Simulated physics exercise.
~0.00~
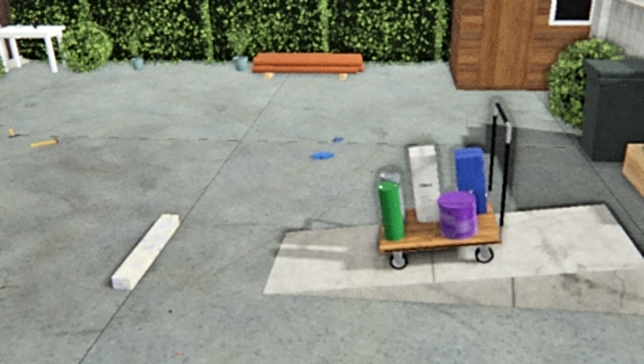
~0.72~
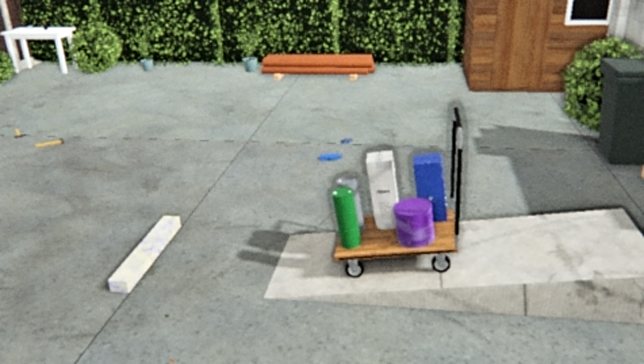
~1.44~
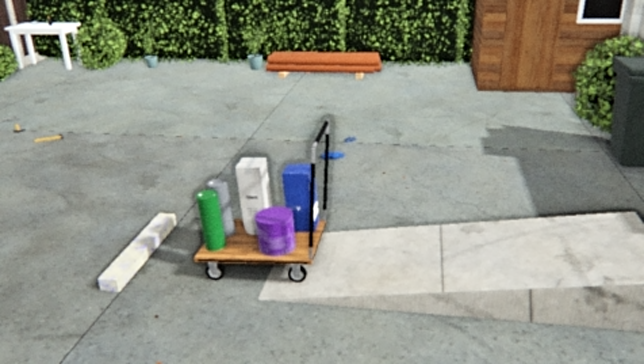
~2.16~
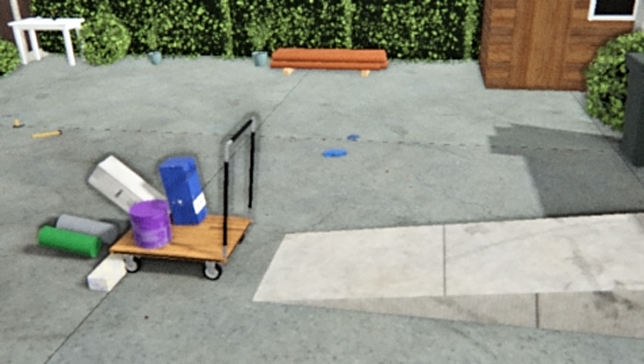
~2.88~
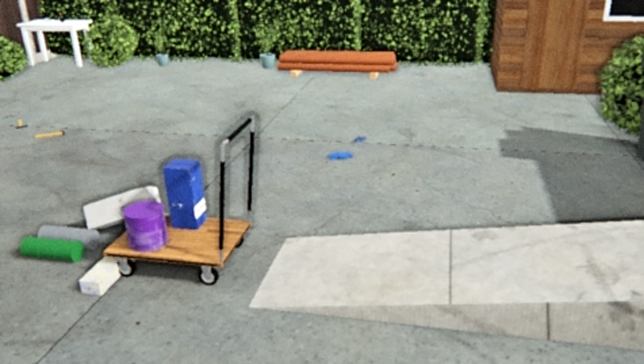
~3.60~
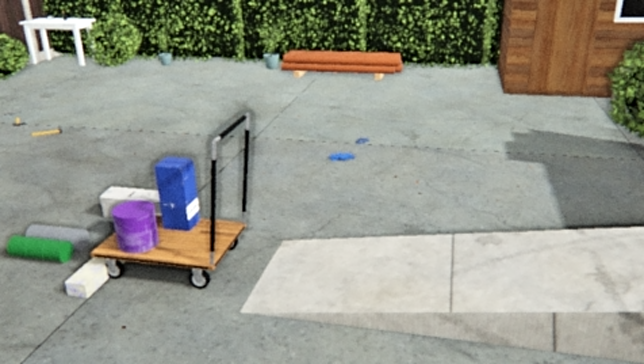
Loaded trolley rolling left across a yard and stopping at a white kerb, two canisters and a white box toppling off.
